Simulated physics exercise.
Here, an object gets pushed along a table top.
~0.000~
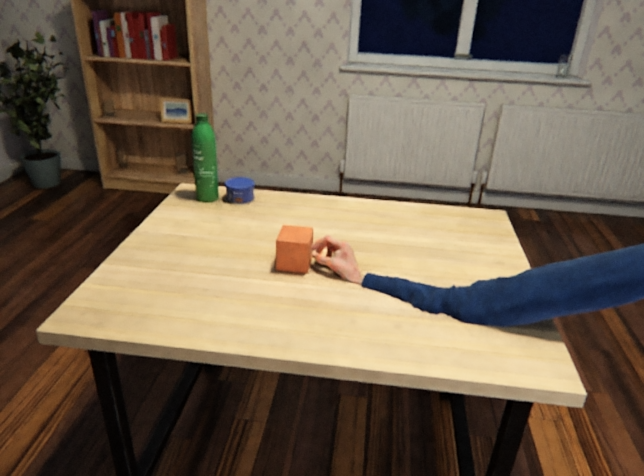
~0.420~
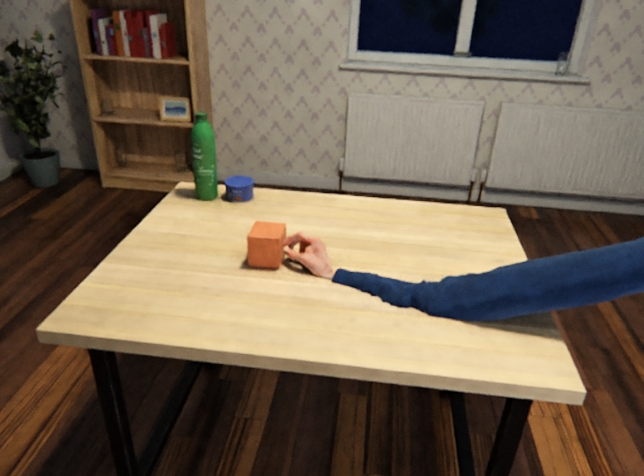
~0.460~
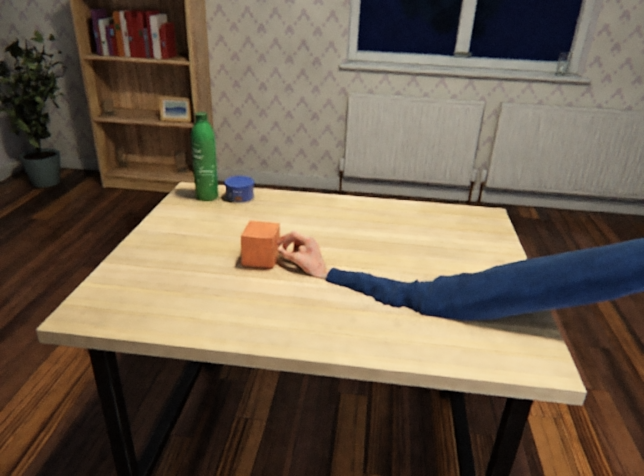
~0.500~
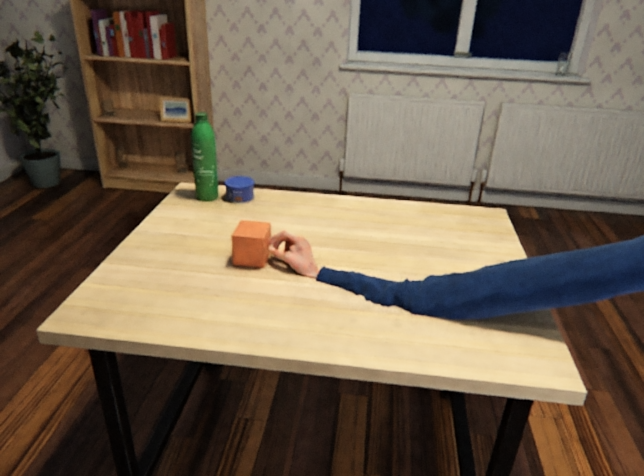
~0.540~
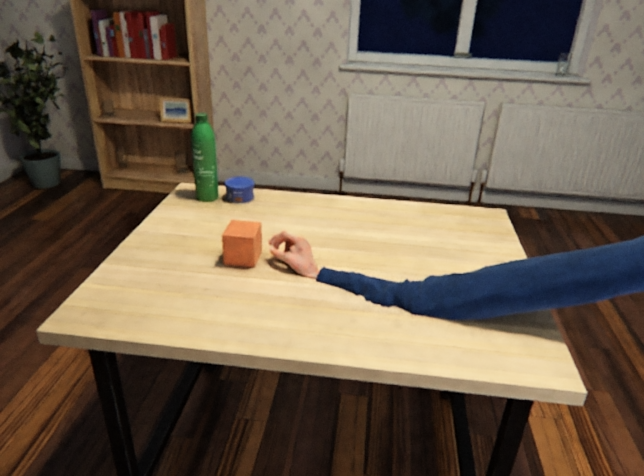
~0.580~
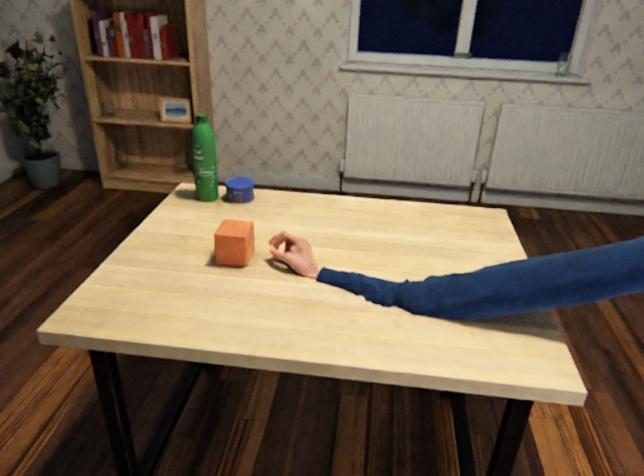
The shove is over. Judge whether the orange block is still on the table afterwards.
It is still on the table.
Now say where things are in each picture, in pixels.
Under the hand; orange block (295, 249), in the first picture.
Under the hand; orange block (267, 245), in the second picture.
Under the hand; orange block (261, 244), in the third picture.
Orange block (252, 244), in the fourth picture.
Orange block (243, 243) slid a little, in the fifth picture.
Orange block (235, 243) slid a little, in the sixth picture.
After 0.68 s, orange block slid about its own width near (223, 241).
After 0.78 s, orange block slid about its own width near (220, 241).
At rest (1.3 s), moved from the start, orange block. Seen from the same camera at the end, orange block near (220, 241).
